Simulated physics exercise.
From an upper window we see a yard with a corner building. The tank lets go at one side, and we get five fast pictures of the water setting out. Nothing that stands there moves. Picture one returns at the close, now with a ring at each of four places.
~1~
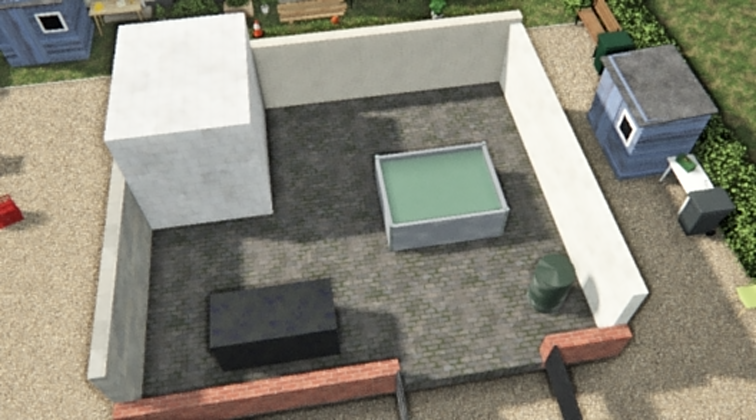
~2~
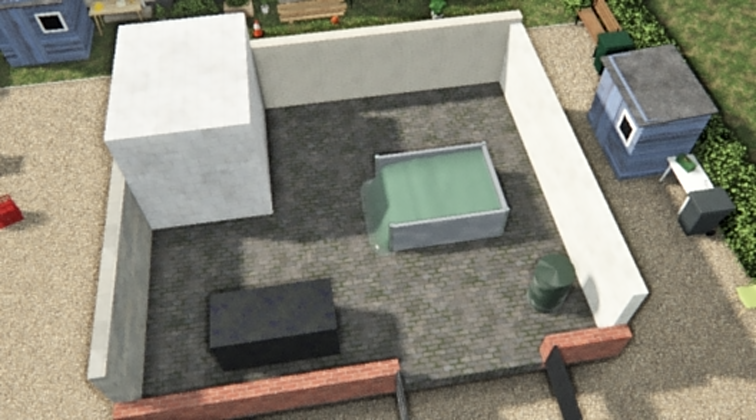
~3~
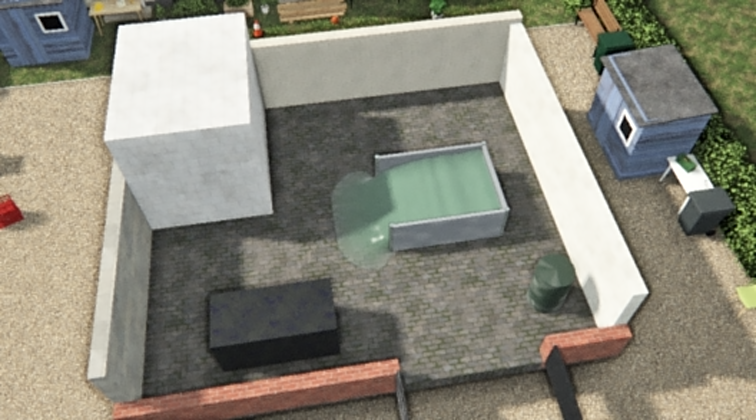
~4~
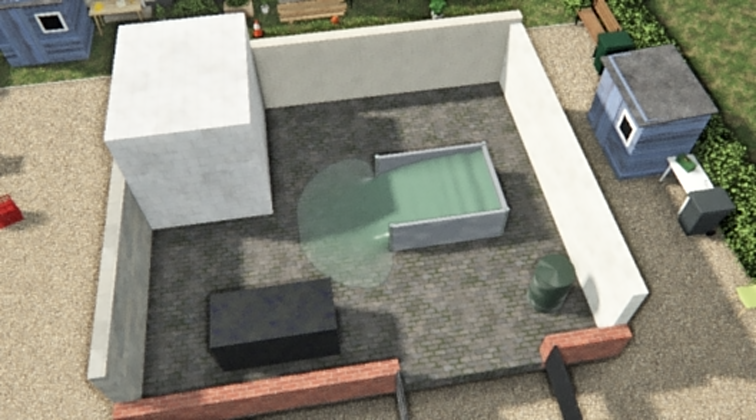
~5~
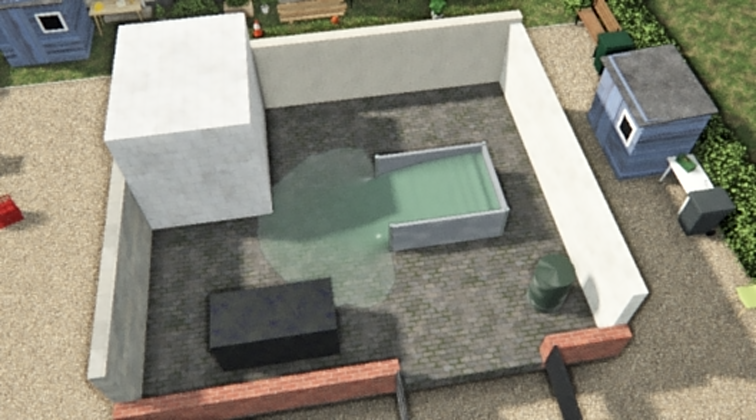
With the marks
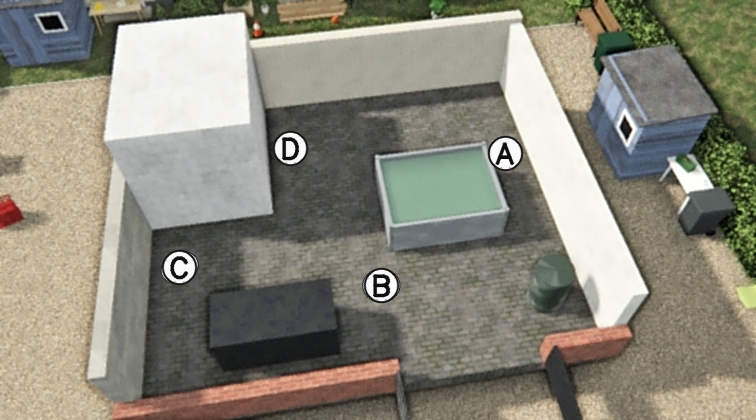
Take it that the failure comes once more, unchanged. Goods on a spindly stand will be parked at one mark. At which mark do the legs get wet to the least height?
B works best here.
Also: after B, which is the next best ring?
Ring A.
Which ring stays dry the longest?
That is ring A.
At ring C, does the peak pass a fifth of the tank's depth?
Yes, it does.
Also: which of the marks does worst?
The answer is C.
In white, A at (505, 153); B at (381, 285); C at (179, 267); D at (290, 148).
If A is chosen, the water peaks at about 15 % of the depth that stood in the tank.
If B is chosen, the water peaks at about 8 % of the depth that stood in the tank.
If C is chosen, the water peaks at about 51 % of the depth that stood in the tank.
If D is chosen, the water peaks at about 28 % of the depth that stood in the tank.
